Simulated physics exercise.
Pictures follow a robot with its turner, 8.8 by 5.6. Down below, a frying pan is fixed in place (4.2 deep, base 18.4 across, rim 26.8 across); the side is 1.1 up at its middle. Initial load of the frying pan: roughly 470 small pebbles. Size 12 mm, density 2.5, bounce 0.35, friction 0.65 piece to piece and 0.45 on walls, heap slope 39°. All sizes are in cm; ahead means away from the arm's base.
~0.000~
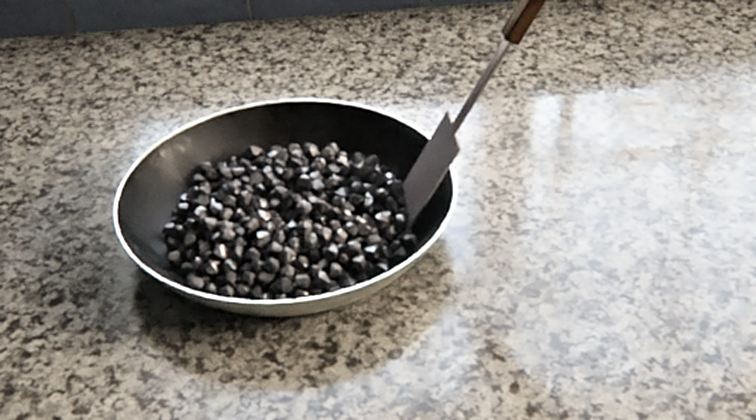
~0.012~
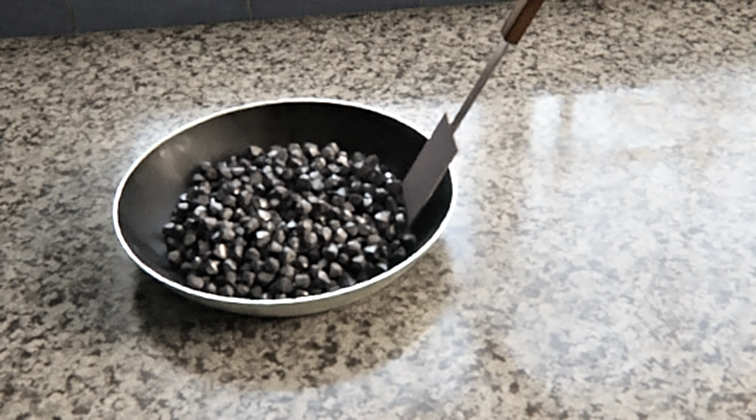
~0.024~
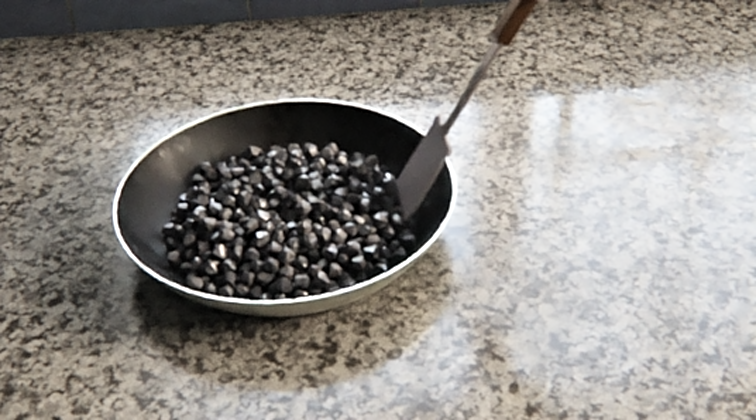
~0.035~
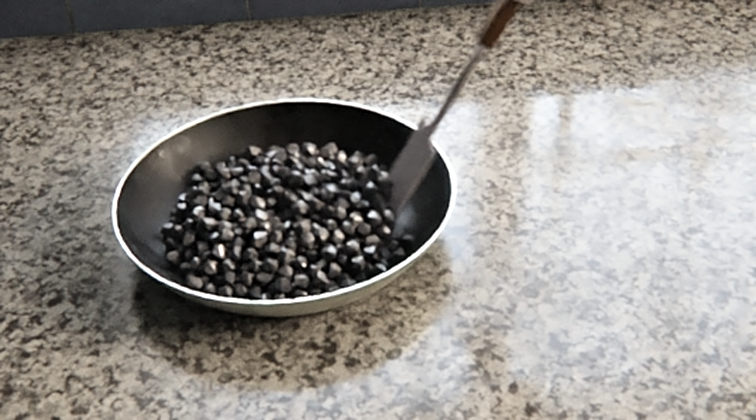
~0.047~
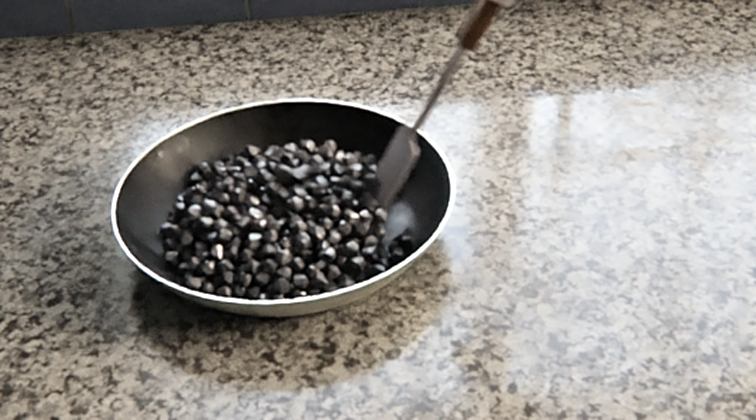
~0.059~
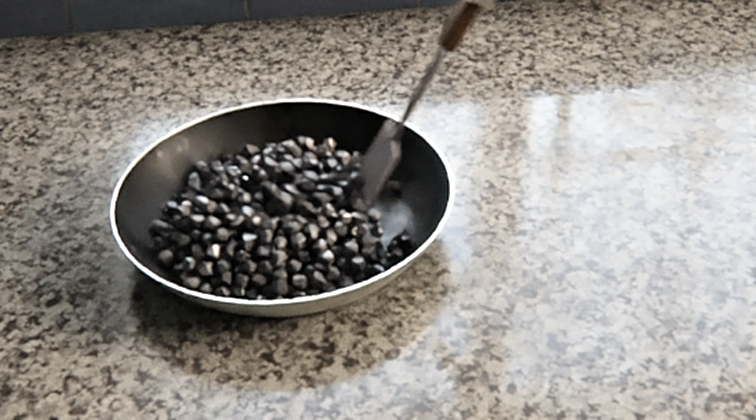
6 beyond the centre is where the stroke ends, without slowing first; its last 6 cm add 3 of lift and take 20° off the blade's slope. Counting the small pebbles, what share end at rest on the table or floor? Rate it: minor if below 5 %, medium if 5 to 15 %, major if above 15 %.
Rating: Medium.
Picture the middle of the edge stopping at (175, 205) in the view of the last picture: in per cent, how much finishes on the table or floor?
Something close to 20 in a hundred.
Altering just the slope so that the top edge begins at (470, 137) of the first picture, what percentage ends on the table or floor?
Roughly 10%.
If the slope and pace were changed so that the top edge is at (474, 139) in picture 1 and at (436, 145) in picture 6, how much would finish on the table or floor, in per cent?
It comes to something like 0 %, give or take.
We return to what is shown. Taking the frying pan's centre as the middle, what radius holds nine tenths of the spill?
Roughly 35 cm.
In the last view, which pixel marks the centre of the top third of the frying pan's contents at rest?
Roughly at (179, 212).
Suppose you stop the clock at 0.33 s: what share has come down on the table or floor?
Roughly 8 percent of it.
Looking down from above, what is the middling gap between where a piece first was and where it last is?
Roughly 3 cm.
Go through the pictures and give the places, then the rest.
The turner top edge at (454, 129), sloping 62°; upper third of the load around (295, 201), from x 170 to 410, top at y 150; 473 in the frying pan, in the first frame.
The turner top edge at (453, 129), sloping 62°; upper third of the load around (294, 201), from x 170 to 410, top at y 150, in the second frame.
The turner top edge at (445, 131), sloping 62°; upper third of the load around (296, 201), from x 170 to 410, top at y 150, in the third frame.
The turner top edge at (430, 133), sloping 62°; upper third of the load around (297, 202), from x 170 to 410, top at y 150, in the fourth frame.
The turner top edge at (412, 135), sloping 62°; upper third of the load around (294, 200), from x 165 to 410, top at y 145, in the fifth frame.
The turner top edge at (394, 137), sloping 62°; upper third of the load around (287, 199), from x 160 to 405, top at y 140; 473 in the frying pan, in the sixth frame.
After 0.09 s, sloping 62°, highest piece 6 above the table; 473 in the frying pan.
After 0.12 s, sloping 55°, highest piece 6 above the table; 473 in the frying pan.
After 0.33 s, sloping 42°, highest piece 6 above the table; 428 in the frying pan, 38 on the table or floor, 7 on the blade or in flight.
After 1.38 s, sloping 42°, highest piece 5 above the table; 427 in the frying pan, 46 on the table or floor.
In the end, 427 in the frying pan, 46 on the table or floor. That is 10 % on the table or floor.
